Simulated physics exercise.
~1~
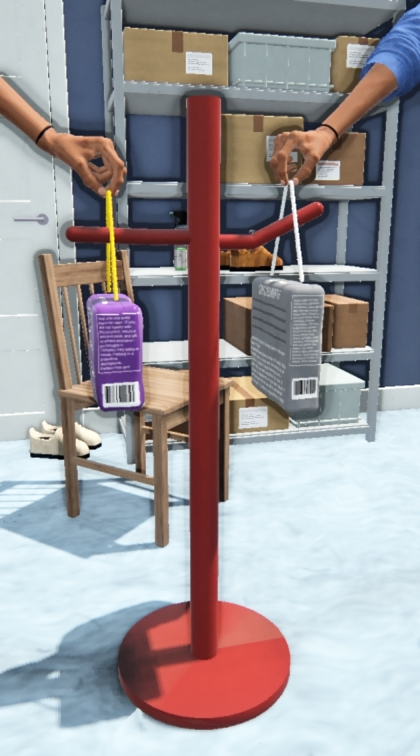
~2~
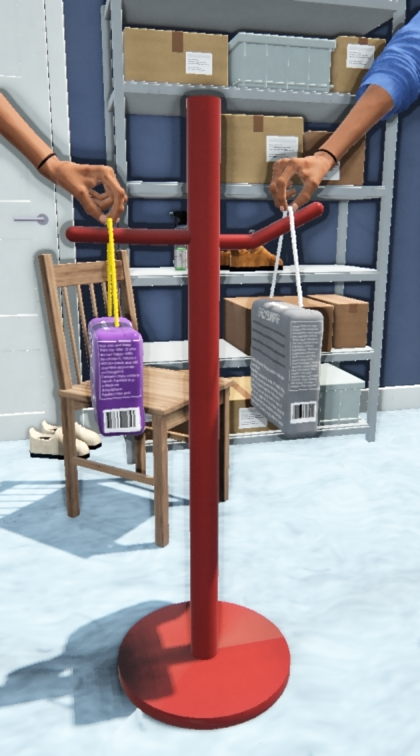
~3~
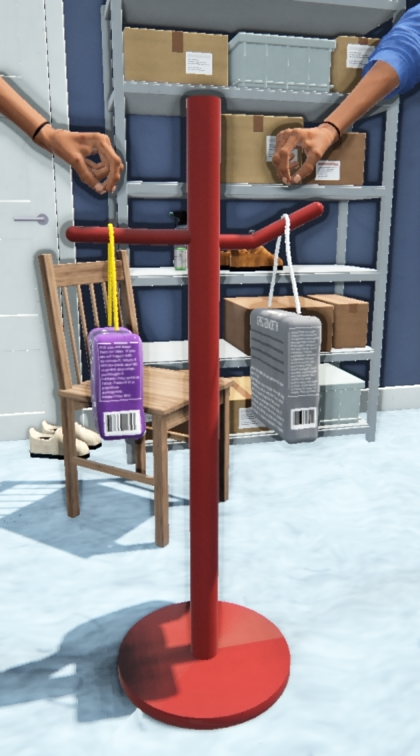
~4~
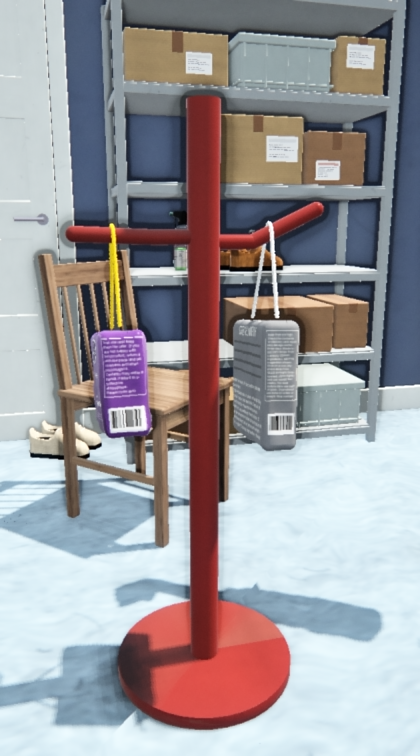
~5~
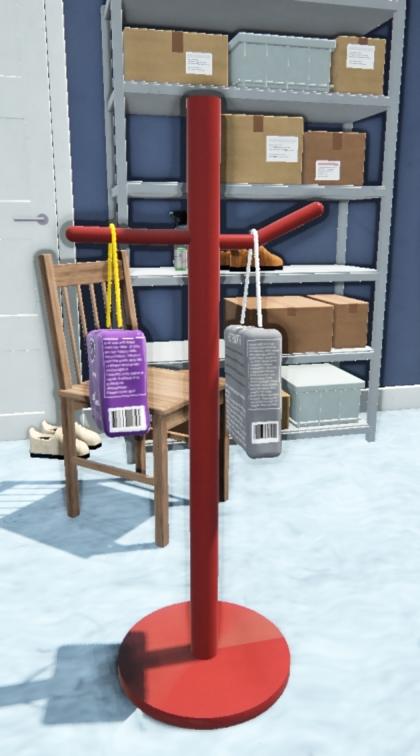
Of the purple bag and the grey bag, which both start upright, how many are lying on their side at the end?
Neither of them is lying on its side at the end. Both bags are still hanging by their loops from the coat stand.
